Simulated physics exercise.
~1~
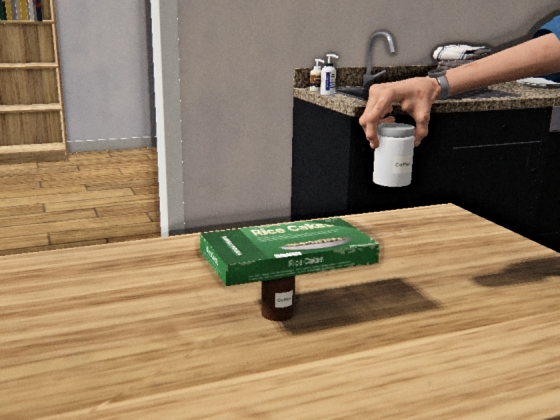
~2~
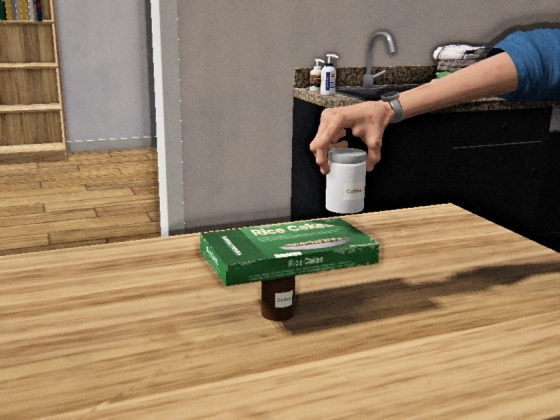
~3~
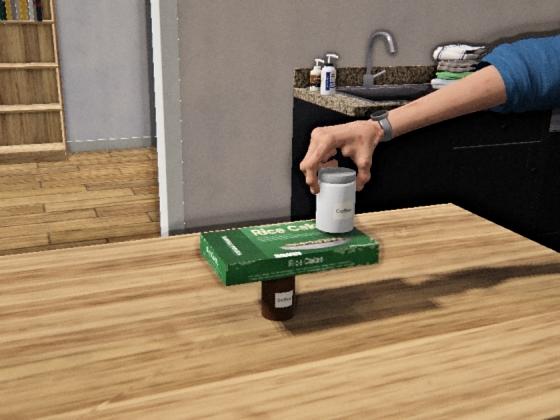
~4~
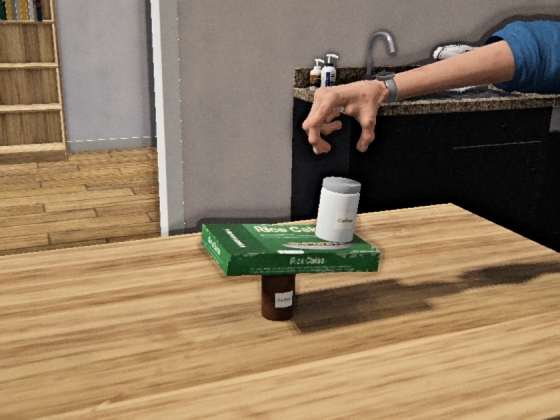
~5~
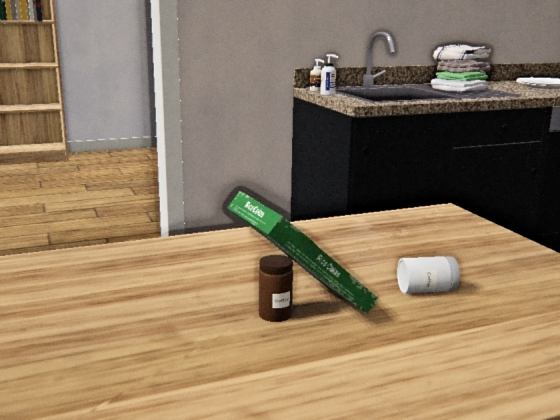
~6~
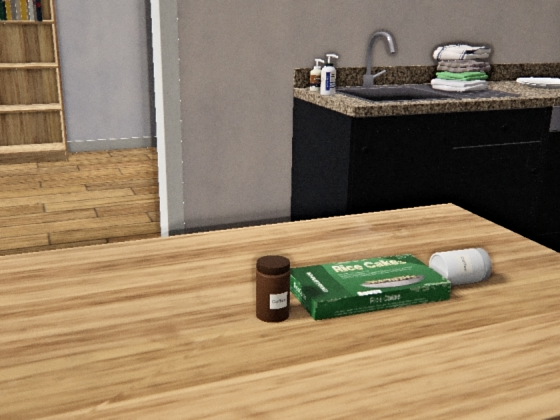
A white jar was lowered by a hand onto the right side of a green packet balanced on a small brown jar, and once released, the packet tipped right, leaving both fallen on the table while the brown jar stayed upright.
